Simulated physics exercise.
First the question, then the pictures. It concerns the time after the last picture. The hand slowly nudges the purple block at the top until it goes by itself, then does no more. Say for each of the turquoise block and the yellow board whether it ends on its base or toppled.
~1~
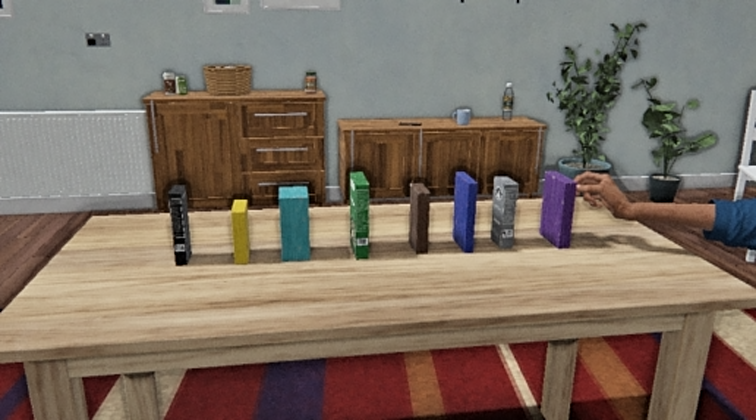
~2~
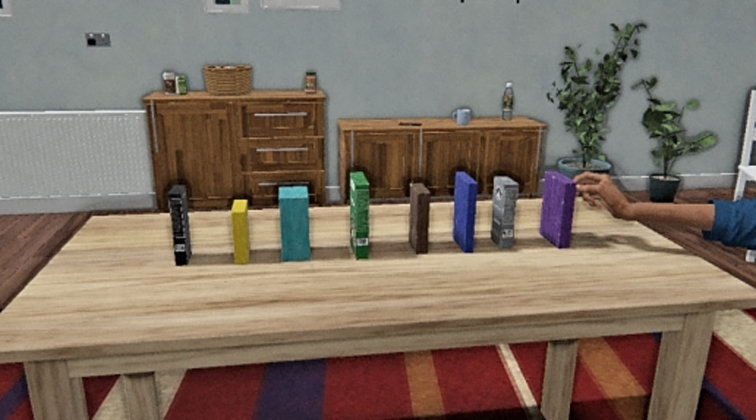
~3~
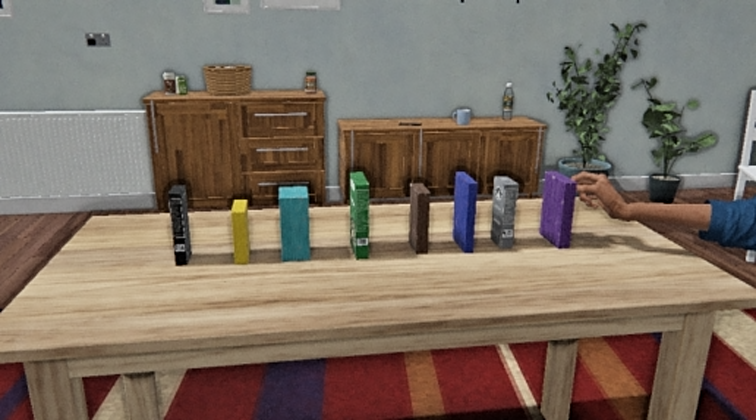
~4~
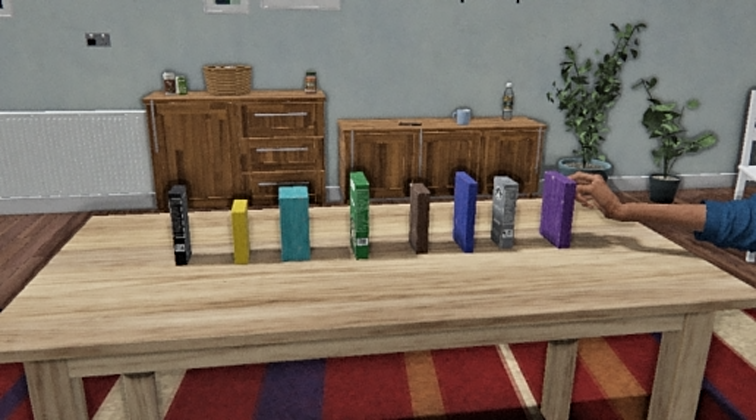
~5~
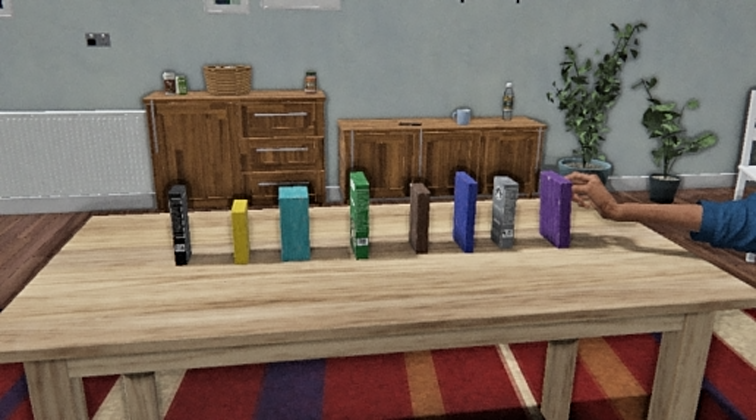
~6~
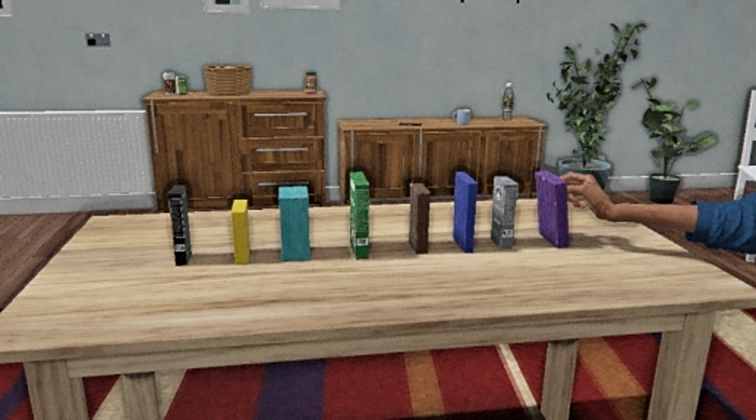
The turquoise block ends on its base; the yellow board ends on its base.
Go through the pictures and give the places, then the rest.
Turquoise block (294, 224); yellow board (241, 232), in the first frame.
Green packet (359, 215); grey packet (504, 212), in the second frame.
Brown board (419, 218); blue board (465, 212), in the third frame.
Green packet (359, 215); grey packet (504, 212), in the fourth frame.
Purple block 4° over; brown board (419, 218); blue board (465, 212), in the fifth frame.
Purple block 9° over; turquoise block (294, 224); yellow board (241, 232), in the sixth frame.
Then, 0.50 s past the last view, purple block 71° over; grey packet rocked 51° from its first pose; blue board rocked 33° from its first pose; brown board rocked 4° from its first pose.
Then, 0.70 s past the last view, purple block 76° over; grey packet rocked 73° from its first pose; blue board rocked 71° from its first pose; brown board rocked 65° from its first pose.
Finally, down or leaning hard on the table, brown board, blue board and grey packet; moved from the start, green packet; the other 2 still in place. Final places as the last picture's camera would see them, turquoise block near (295, 223), yellow board near (241, 232).
